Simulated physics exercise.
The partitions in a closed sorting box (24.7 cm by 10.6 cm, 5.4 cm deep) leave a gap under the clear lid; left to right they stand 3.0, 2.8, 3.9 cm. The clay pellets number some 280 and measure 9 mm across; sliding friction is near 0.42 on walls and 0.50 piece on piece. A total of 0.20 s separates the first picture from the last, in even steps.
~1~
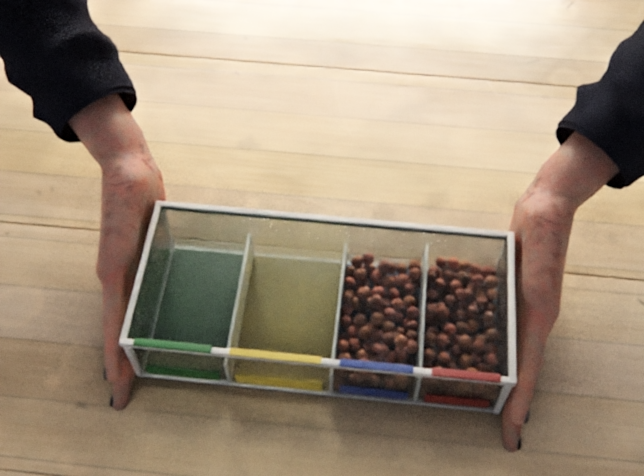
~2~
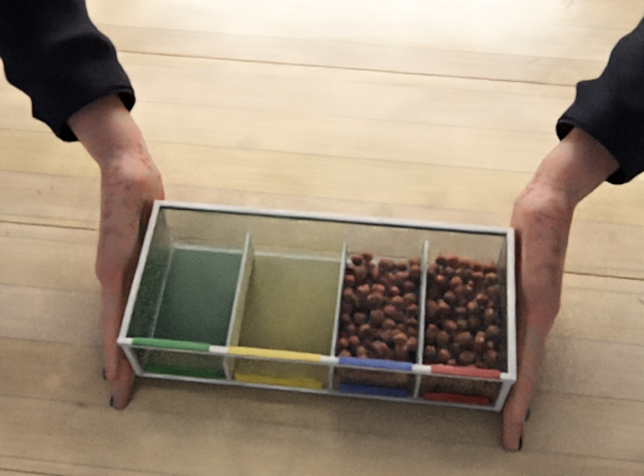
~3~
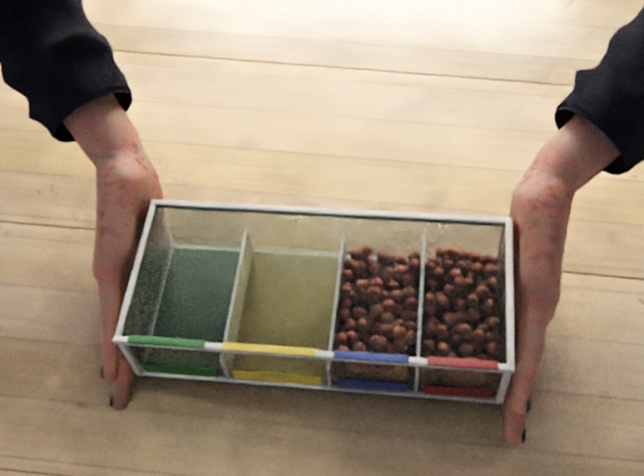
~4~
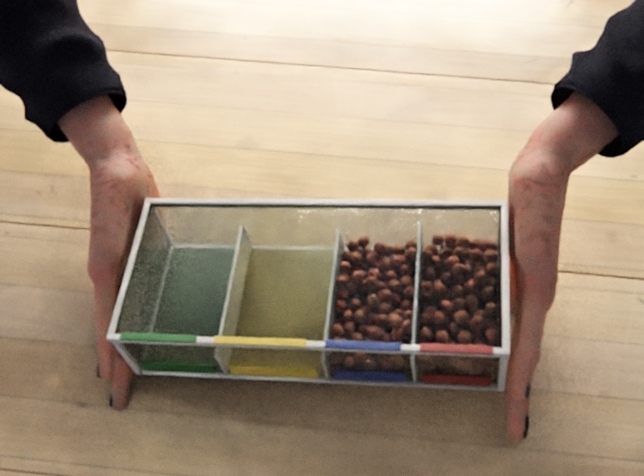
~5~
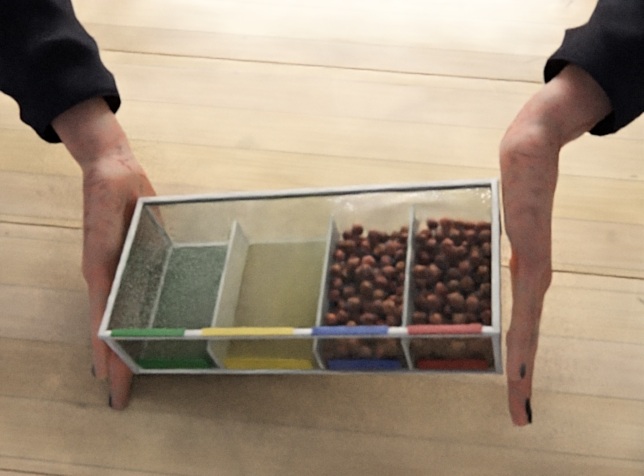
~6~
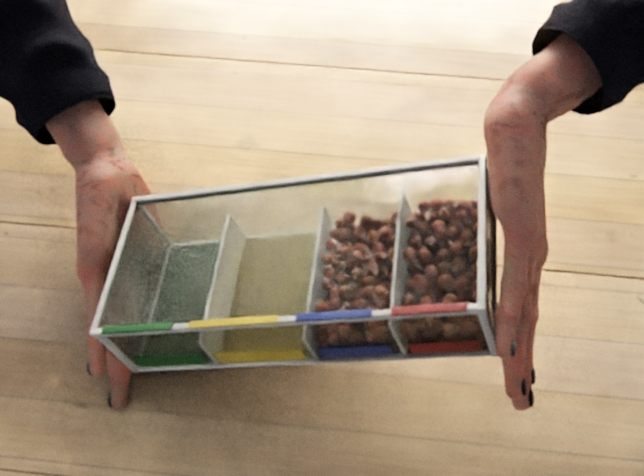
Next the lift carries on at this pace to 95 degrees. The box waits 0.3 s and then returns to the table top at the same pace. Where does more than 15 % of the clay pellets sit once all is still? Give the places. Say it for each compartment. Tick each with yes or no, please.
Red - yes; blue - no; green - yes; yellow - no.
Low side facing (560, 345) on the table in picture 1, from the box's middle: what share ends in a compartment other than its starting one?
Near 20 percent, give or take.
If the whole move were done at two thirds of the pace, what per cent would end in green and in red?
The green compartment would end with 50 per cent and the red compartment with 40 per cent.
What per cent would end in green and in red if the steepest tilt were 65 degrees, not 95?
Green 5; red 50.
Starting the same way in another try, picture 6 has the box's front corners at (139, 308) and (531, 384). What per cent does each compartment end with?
Per cent at the end: Red 70; blue 30; green 0; yellow 0.
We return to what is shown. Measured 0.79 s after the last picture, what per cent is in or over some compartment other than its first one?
At that time I'd say around 40 per cent.
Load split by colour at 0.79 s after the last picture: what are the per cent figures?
Red 50; blue 15; green 30; yellow 10.
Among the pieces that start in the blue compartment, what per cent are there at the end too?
Some 10 percent.
Then, 0.79 s after the last picture, tilt 95 degrees; red 50 %, blue 15 %, green 30 %, yellow 10 %.
Then, 1.30 s after the last picture, tilt 50 degrees; red 45 %, blue 5 %, green 45 %, yellow 5 %.
Then, 1.88 s after the last picture, tilt 0 degrees; red 45 %, blue 10 %, green 45 %, yellow 5 %.
In the end, red 45 %, blue 10 %, green 45 %, yellow 5 %.
